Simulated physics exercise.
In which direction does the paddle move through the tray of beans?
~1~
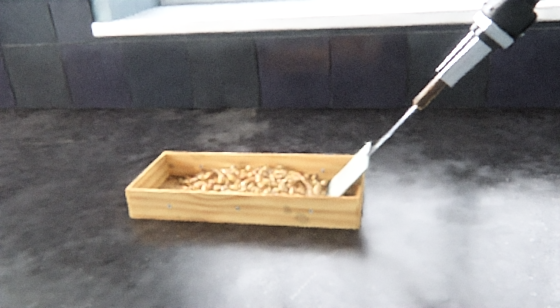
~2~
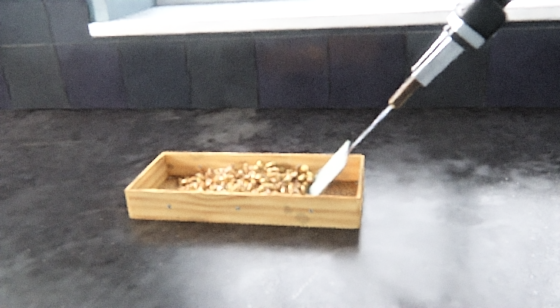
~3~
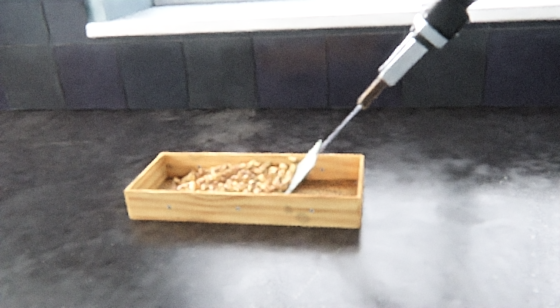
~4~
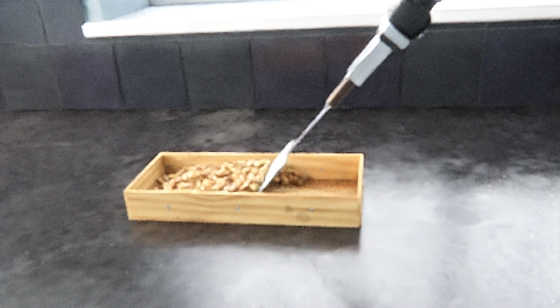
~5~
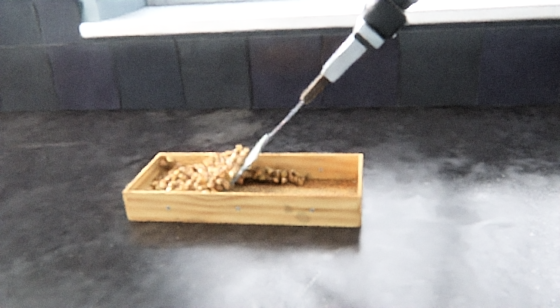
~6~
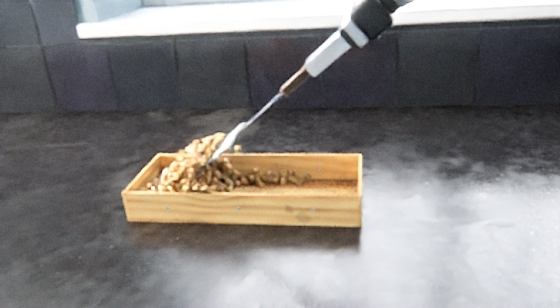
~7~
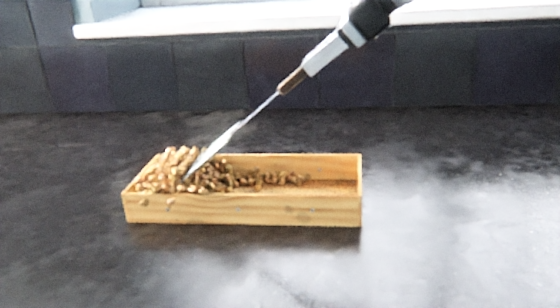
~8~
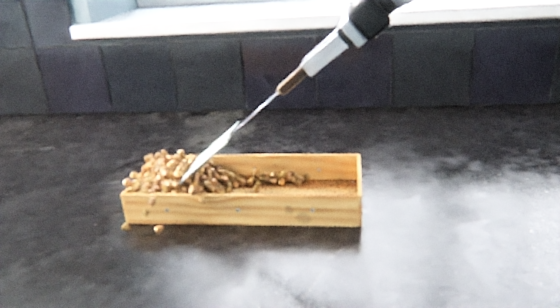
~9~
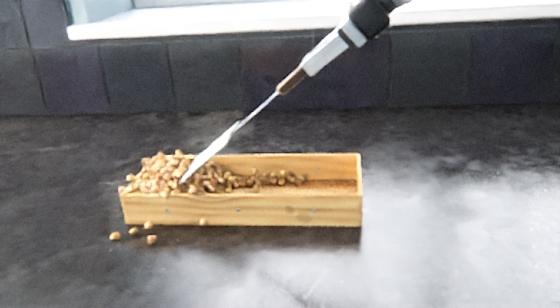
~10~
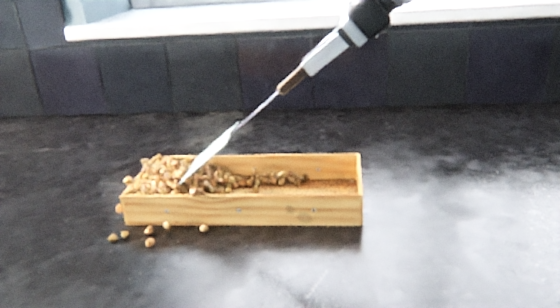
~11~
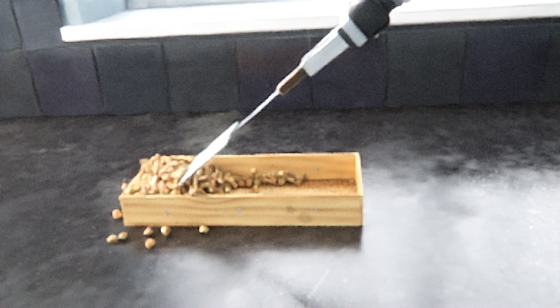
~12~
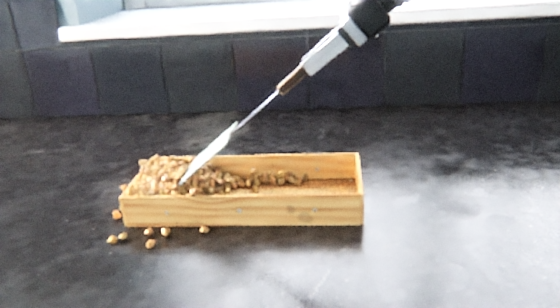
The paddle moves to the left, pushing the beans toward the left end of the tray.
The clip shows a robot arm sweeping a white paddle leftward through dried beans in a wooden tray on a dark table, heaping them at the left end. A few beans spill over the edge, and the paddle stops while most remain in the tray.
